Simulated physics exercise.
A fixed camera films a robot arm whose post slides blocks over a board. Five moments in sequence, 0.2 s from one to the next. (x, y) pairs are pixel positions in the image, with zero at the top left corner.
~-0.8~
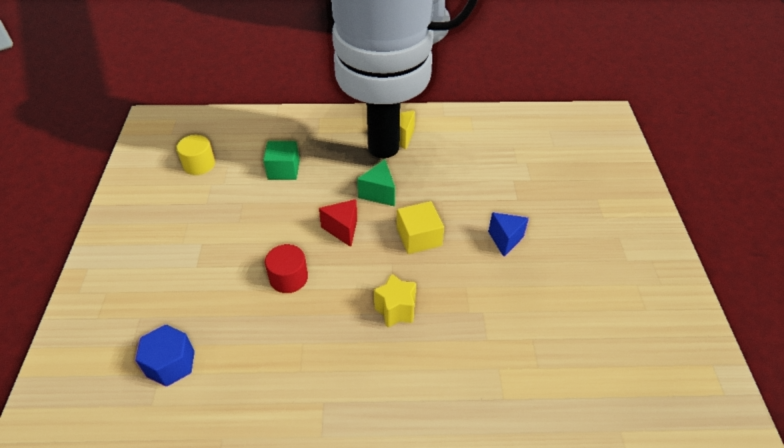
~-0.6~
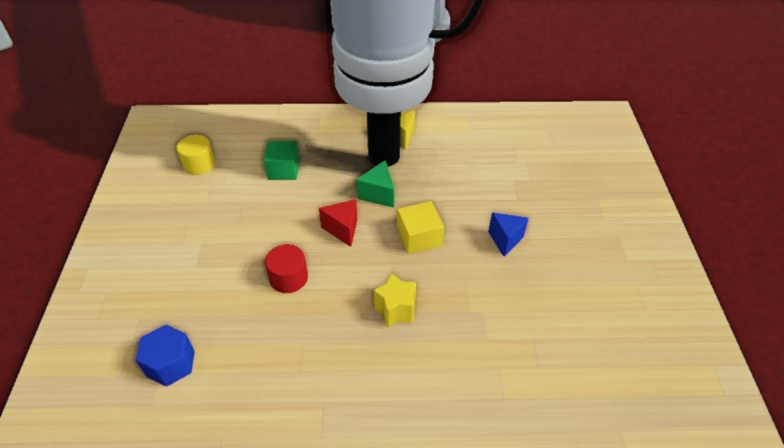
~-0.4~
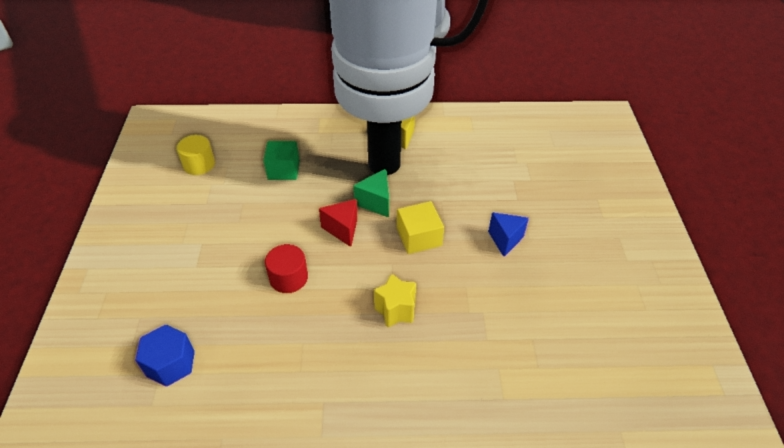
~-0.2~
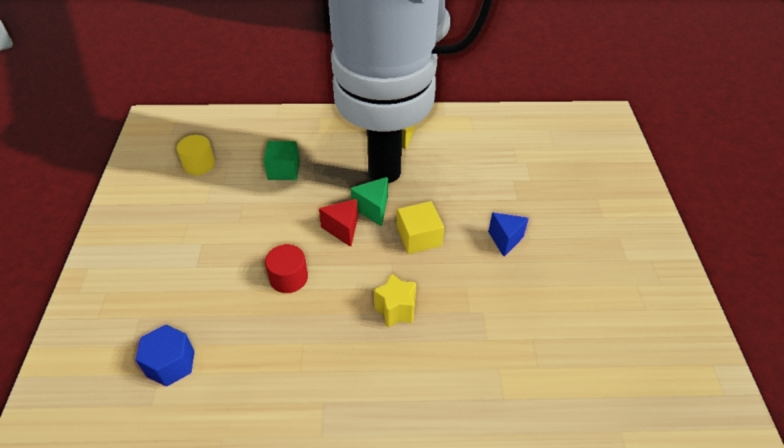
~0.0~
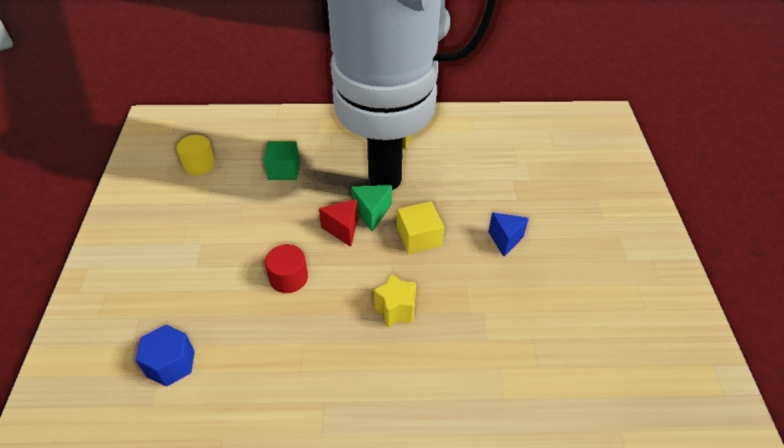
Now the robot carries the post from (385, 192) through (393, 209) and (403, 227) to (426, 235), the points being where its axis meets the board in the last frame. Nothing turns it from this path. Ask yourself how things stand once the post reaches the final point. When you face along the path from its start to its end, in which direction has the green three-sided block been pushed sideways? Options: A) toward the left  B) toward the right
My answer is option B.
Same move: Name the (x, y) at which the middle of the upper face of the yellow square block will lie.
I predict (455, 237).
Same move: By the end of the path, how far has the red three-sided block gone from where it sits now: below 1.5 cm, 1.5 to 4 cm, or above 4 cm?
Once the path is done, the red three-sided block lies within 1.5 cm of its present place.
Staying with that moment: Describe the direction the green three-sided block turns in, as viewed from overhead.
Viewed from the top, it goes clockwise.
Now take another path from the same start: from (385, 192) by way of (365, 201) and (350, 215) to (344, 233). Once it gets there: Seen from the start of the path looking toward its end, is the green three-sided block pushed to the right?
Final answer: No.
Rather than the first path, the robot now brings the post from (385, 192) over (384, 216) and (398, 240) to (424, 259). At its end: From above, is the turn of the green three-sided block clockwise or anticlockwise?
Verdict: Clockwise.
On the path given first. Halfway along, post at (398, 207); green three-sided block at (372, 213), turned 70° clockwise; yellow square block at (424, 221).
At the end, post at (426, 224); red three-sided block still; green three-sided block at (373, 216), turned 80° clockwise; yellow square block at (455, 237), turned 15° anticlockwise.
